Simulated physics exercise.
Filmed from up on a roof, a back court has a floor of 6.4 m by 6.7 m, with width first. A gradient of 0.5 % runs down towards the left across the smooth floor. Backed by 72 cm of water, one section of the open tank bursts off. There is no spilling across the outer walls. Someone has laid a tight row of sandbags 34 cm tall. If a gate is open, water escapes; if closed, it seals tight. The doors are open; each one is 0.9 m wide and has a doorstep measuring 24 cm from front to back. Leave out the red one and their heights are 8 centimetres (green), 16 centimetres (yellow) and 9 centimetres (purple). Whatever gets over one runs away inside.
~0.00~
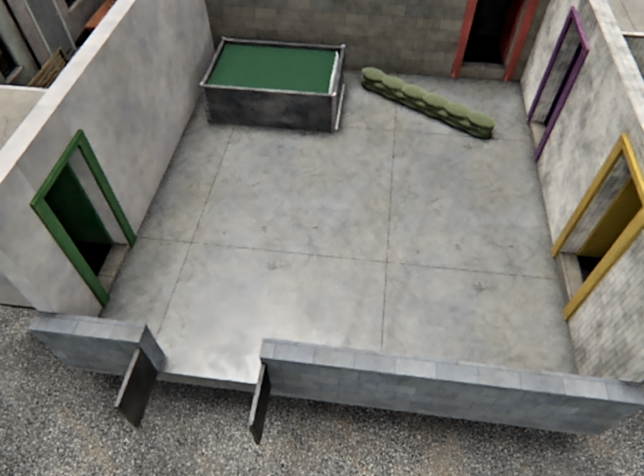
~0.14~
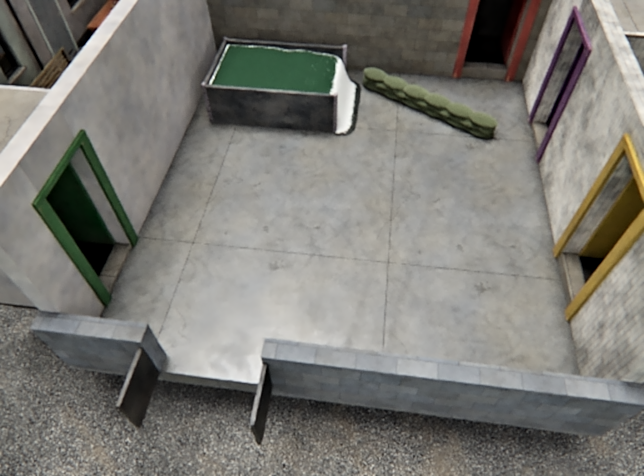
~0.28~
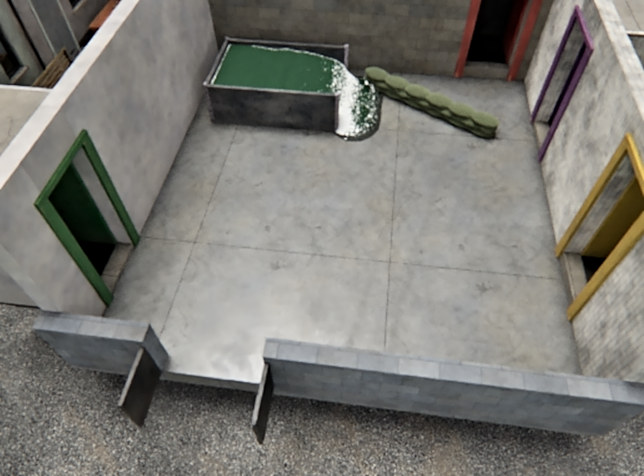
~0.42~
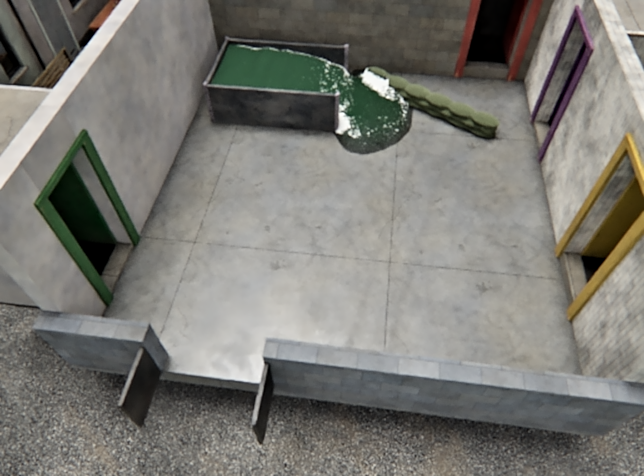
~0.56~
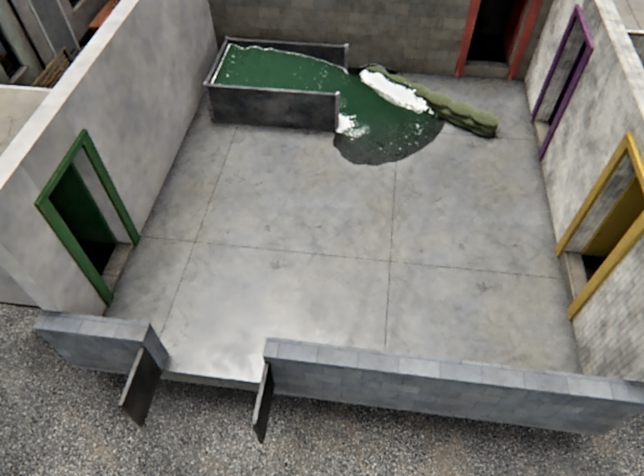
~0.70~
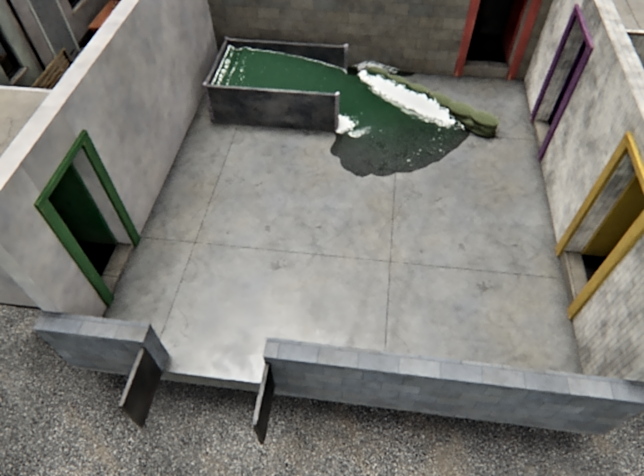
The footage shows an open tank of green water in a walled court with coloured doorways; its right end gives way, and foaming water pours out, spreads rightward across the grey floor and surges along a low green barrier.
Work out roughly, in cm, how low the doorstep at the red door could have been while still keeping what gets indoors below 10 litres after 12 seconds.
No lower than about 7 cm.
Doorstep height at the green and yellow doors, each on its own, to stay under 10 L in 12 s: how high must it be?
You'd want some 12.0 cm at green and some 14.0 cm at yellow.
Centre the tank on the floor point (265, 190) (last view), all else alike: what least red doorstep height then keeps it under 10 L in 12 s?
With that change, some 14.0 centimetres.
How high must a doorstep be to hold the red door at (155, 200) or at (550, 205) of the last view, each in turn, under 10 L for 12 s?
Roughly 7.0 cm, then roughly 26 cm.
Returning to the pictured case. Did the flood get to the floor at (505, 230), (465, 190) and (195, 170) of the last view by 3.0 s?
First wet through, second wet through, third bone-dry.
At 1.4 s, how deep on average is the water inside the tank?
Some 39 cm.
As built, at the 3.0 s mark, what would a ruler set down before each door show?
Depths in cm - green: 0, yellow: 18, red: 2, purple: 9.
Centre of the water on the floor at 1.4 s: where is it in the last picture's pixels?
My guess is close to (336, 109).
After 1.4 s water covers 25 % of the floor, deepest (44 cm) near (376, 92); it has not reached the red door.
After 3.0 s water covers 50 % of the floor, deepest (41 cm) near (582, 403); 2 cm at the red door, 0 litres in over its 21 cm doorstep.
After 12.0 s water covers 95 % of the floor, deepest (15 cm) near (219, 81); 5 cm at the red door, 0 litres in over its 21 cm doorstep.
At the red door as built, the water arrived by 1.6 s and peaked near 10 cm at 4.4 s.
Run again over the same 12 s with other heights there, 17 litres in over 6 cm, 5 litres over 8 cm. The limit of 10 litres is kept from about 7 cm up.
